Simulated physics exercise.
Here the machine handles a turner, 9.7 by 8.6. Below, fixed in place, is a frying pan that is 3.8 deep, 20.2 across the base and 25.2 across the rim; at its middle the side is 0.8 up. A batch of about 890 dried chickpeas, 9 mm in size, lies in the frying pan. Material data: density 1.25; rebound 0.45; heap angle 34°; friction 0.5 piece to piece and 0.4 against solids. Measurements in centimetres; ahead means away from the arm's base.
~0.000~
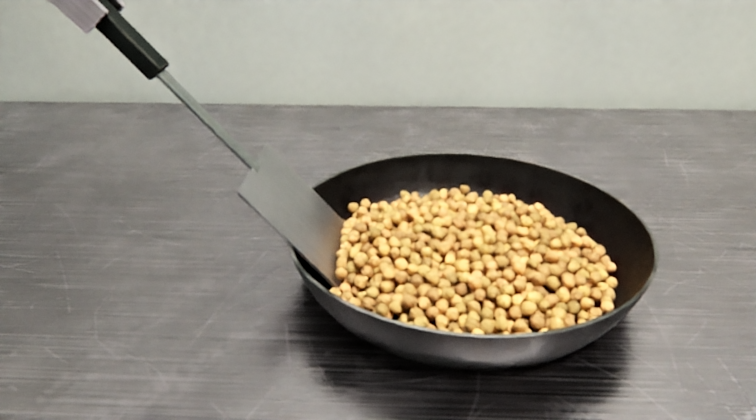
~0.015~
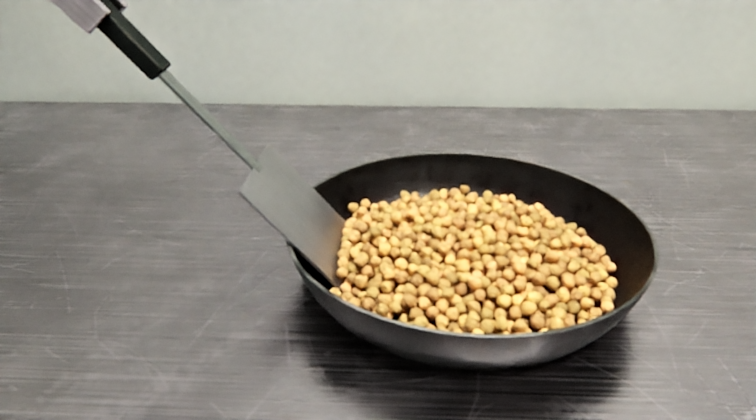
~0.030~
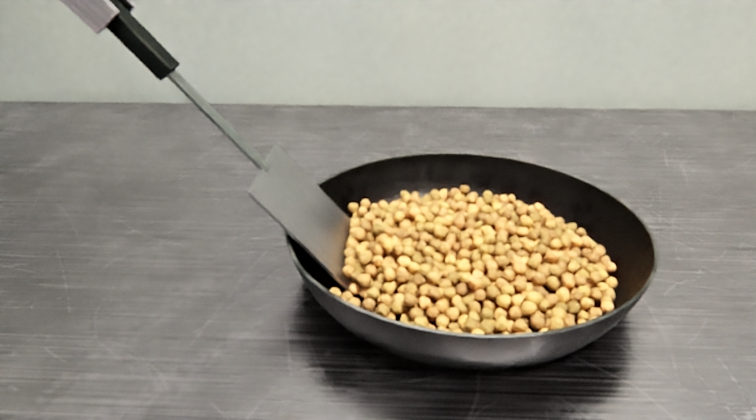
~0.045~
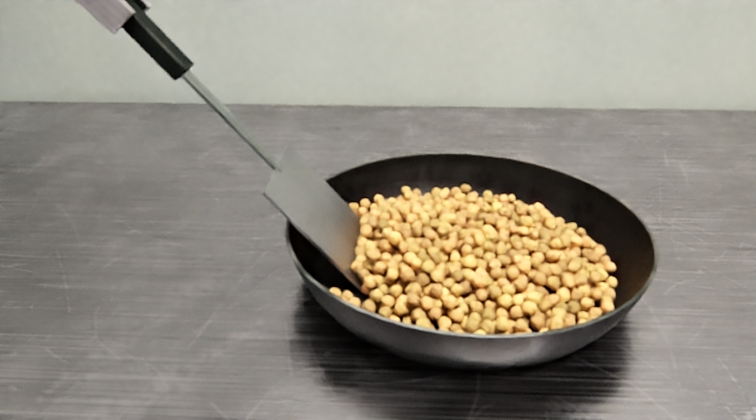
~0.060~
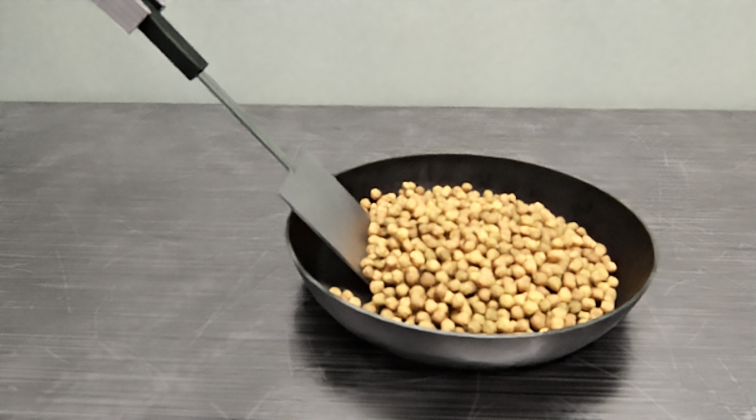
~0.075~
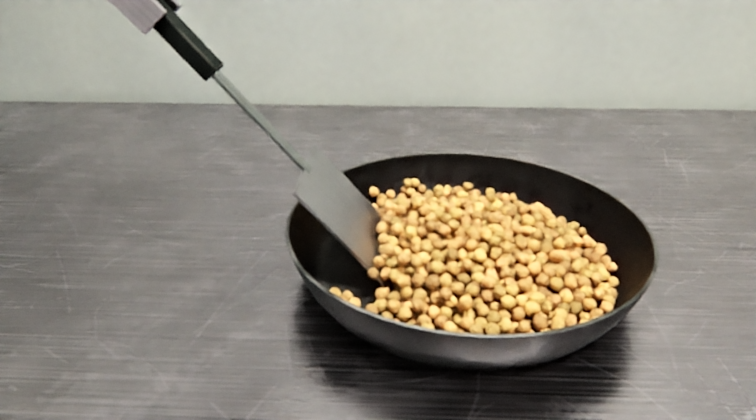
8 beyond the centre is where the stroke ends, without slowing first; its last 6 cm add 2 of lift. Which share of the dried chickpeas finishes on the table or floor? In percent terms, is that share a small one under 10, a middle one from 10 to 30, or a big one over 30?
A small one.
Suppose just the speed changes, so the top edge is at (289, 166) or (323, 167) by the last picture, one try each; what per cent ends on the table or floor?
Try one roughly 0 per cent; try two roughly 15 per cent.
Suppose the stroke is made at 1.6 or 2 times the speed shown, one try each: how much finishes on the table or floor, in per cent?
Try one about 20 %, try two about 20 %.
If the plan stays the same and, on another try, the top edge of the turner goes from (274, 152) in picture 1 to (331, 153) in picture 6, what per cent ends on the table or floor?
Some 10 per cent.
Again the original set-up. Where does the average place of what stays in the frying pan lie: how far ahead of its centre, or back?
Ahead of centre, roughly 4.5 centimetres.
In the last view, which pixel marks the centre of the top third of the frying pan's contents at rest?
(590, 238).
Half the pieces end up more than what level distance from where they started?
Somewhere about 3 centimetres, I'd say.
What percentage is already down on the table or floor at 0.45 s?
Some 5 per cent of the load.
By 0.15 s, sloping 50°, highest piece 4 above the table; 890 in the frying pan.
By 0.22 s, sloping 50°, highest piece 5 above the table; 890 in the frying pan.
By 0.45 s, sloping 50°, highest piece 5 above the table; 837 in the frying pan, 50 on the table or floor, 3 on the blade or in flight.
By 1.50 s, sloping 50°, highest piece 5 above the table; 834 in the frying pan, 56 on the table or floor.
Final count, 834 in the frying pan, 56 on the table or floor. That is 6 % on the table or floor.
